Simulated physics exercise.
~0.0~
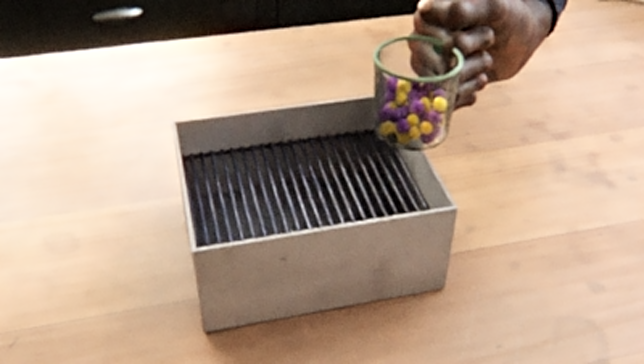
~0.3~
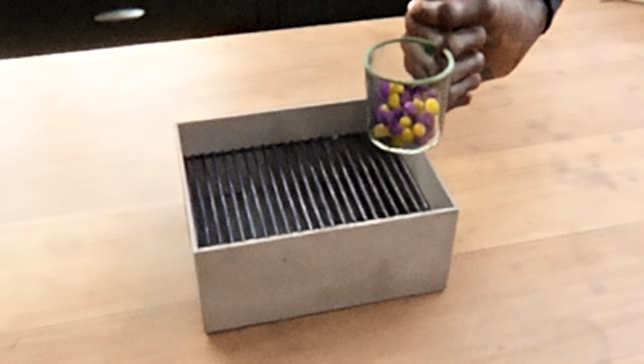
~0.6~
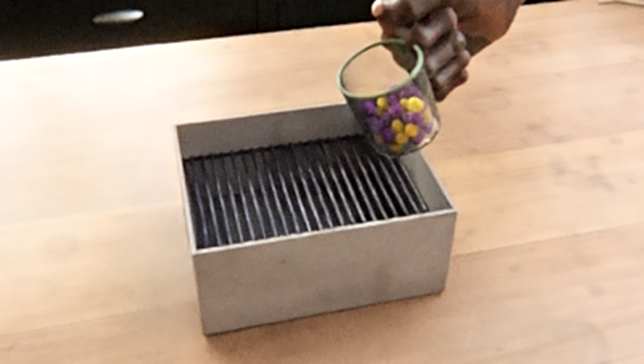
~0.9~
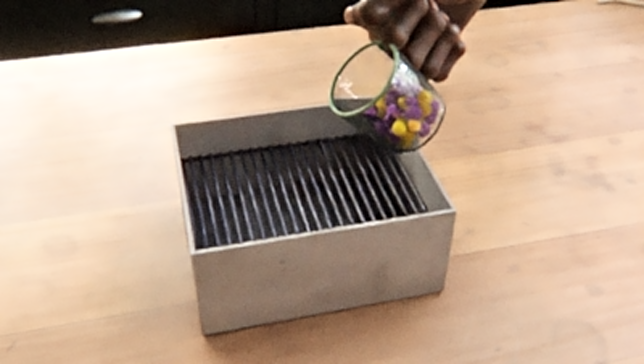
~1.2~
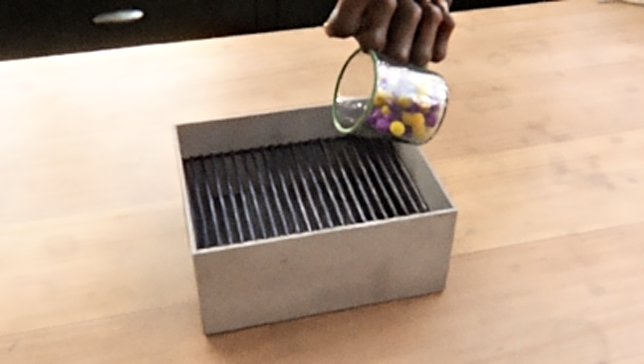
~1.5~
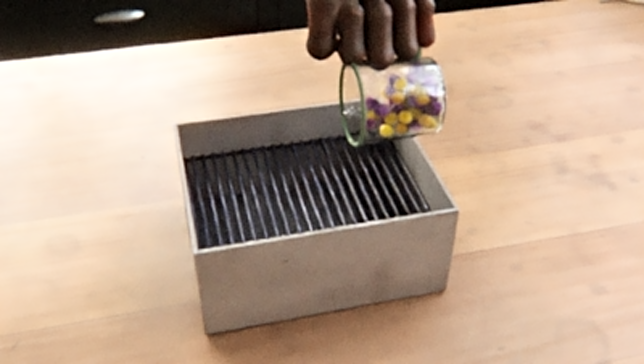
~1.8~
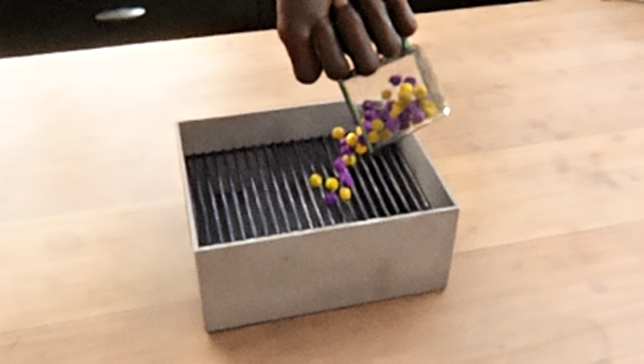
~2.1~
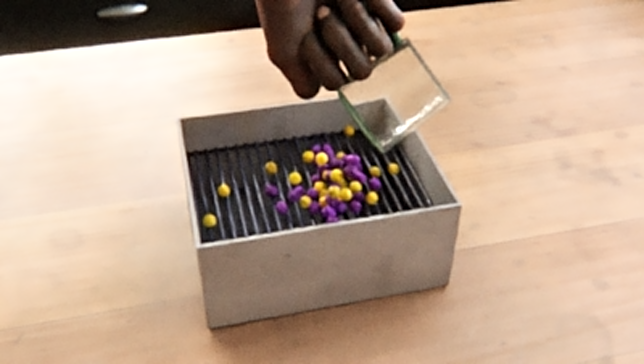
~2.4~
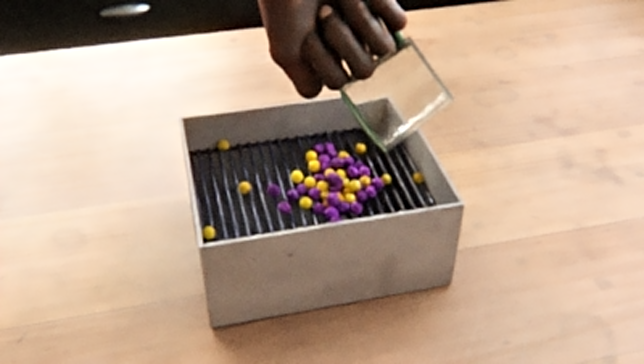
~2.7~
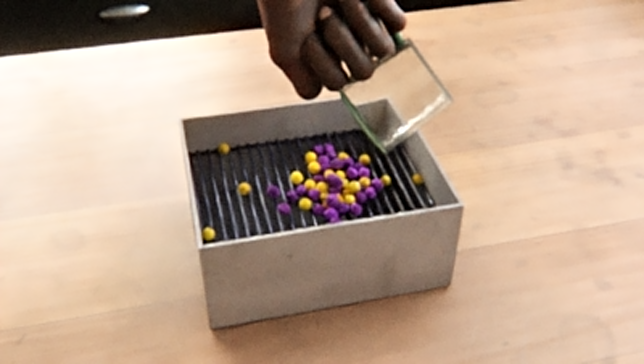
We see a hand move a clear cup of purple and yellow pieces left over a gray box with a dark wire rack, then tip it until the pieces tumble out. Some yellow ones scatter outward, and all the pieces come to rest on the wires beneath the emptied cup.
